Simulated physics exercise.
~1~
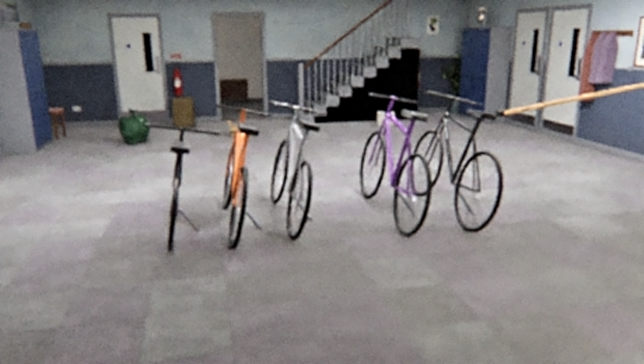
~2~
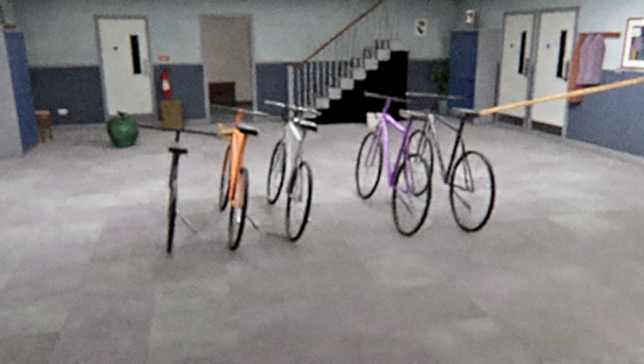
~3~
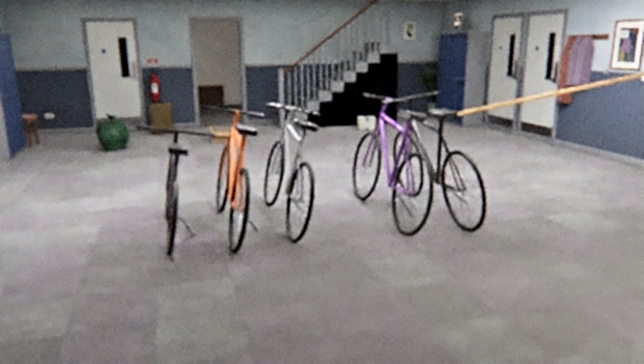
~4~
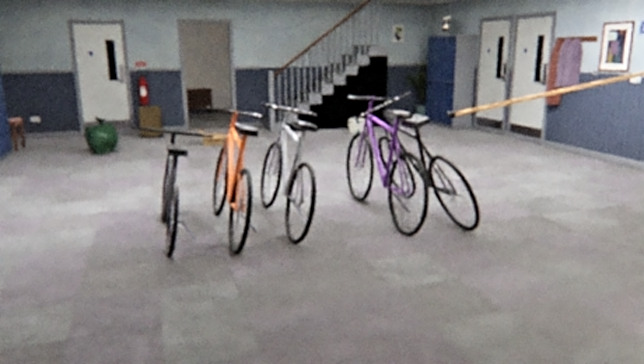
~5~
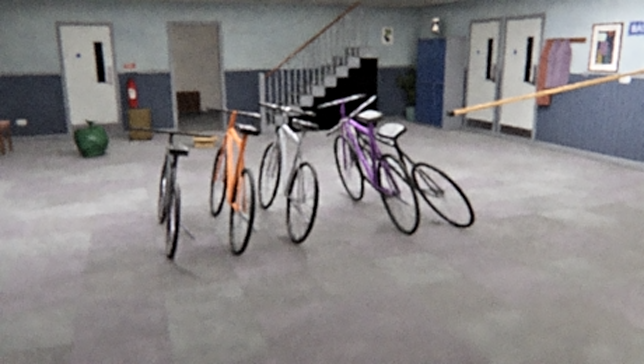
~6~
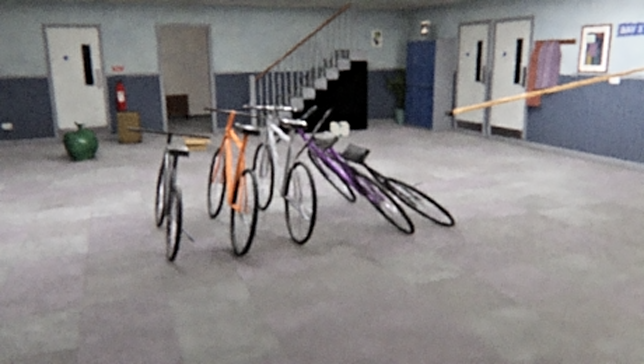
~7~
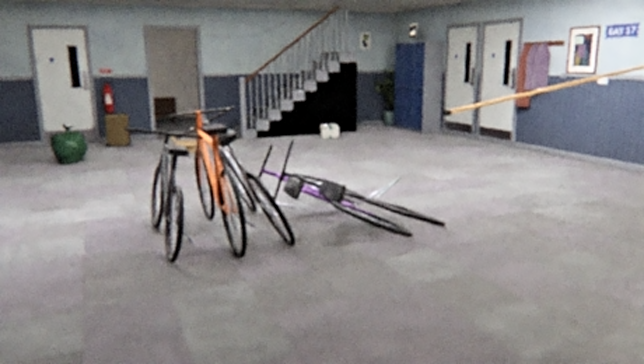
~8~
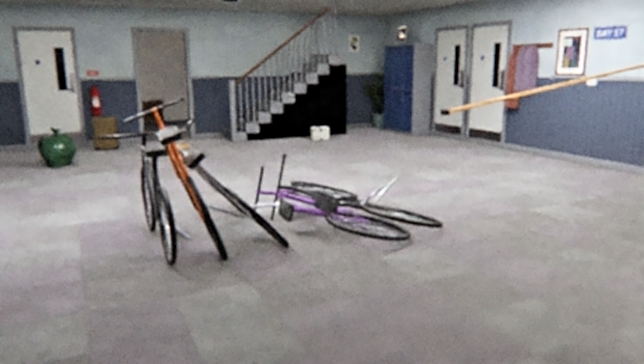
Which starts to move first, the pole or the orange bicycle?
The pole starts to move before the orange bicycle. The orange bicycle only begins to tip later, once the bicycles to its right are going over.
In a hall, a pole tips the rightmost bicycle leftward; two end flat, two lean.
